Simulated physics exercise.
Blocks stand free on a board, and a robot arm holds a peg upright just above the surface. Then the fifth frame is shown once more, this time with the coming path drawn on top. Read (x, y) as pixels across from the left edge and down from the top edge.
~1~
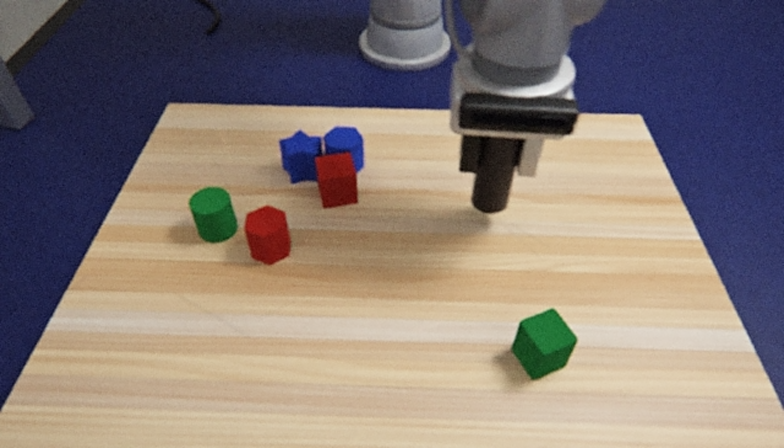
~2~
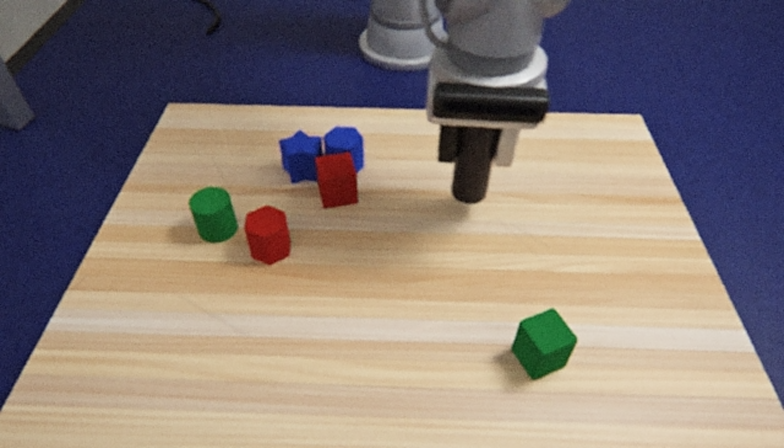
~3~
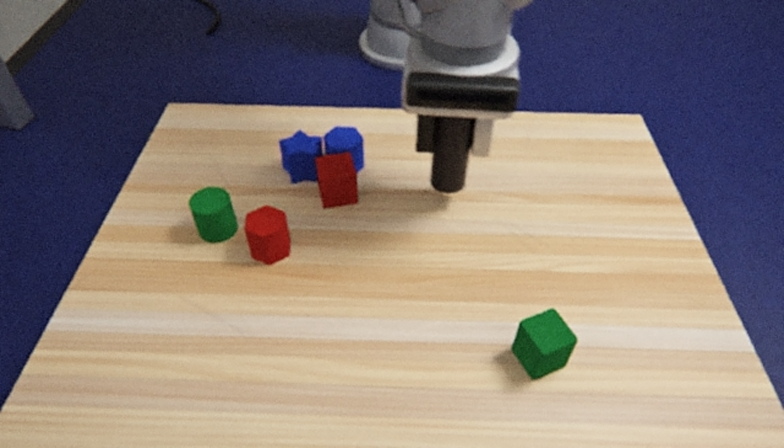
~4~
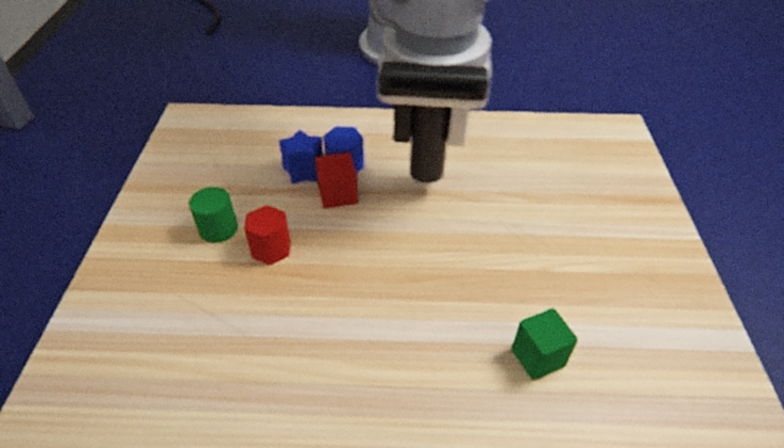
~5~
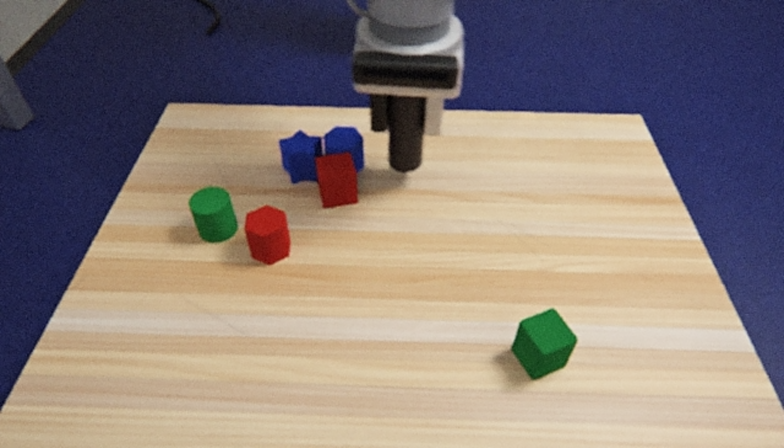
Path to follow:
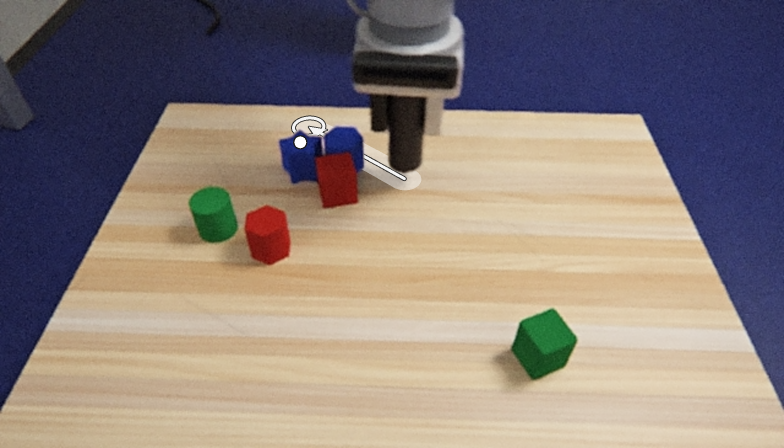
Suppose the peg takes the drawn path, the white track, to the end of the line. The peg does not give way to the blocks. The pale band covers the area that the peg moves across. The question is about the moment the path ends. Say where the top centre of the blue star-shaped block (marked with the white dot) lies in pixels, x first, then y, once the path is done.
For the centre of its top, I'd go with (280, 145).
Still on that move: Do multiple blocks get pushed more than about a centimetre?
My answer is yes.
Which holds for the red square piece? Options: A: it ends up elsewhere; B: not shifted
B
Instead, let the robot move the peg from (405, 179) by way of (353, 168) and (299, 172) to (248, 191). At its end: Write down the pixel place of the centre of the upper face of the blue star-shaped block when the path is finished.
Around pixel (218, 148).
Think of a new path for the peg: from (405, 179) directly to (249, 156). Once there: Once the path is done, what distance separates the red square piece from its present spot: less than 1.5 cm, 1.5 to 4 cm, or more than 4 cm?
The answer is under 1.5 cm.
The drawn path runs from (405, 179) directly to (309, 127); the dot is on the blue star-shaped block.
What follows on the original path. One third of the way, peg at (370, 143); blue star-shaped block at (293, 143), turned 10° anticlockwise; blue six-sided block at (333, 133).
Two thirds of the way, peg at (337, 126); blue star-shaped block at (281, 145), turned 55° anticlockwise; blue six-sided block at (304, 123), turned 45° anticlockwise.
At the end, peg at (307, 110); blue star-shaped block at (280, 145), turned 55° anticlockwise; red square piece not moved; blue six-sided block at (293, 119), turned 85° anticlockwise.
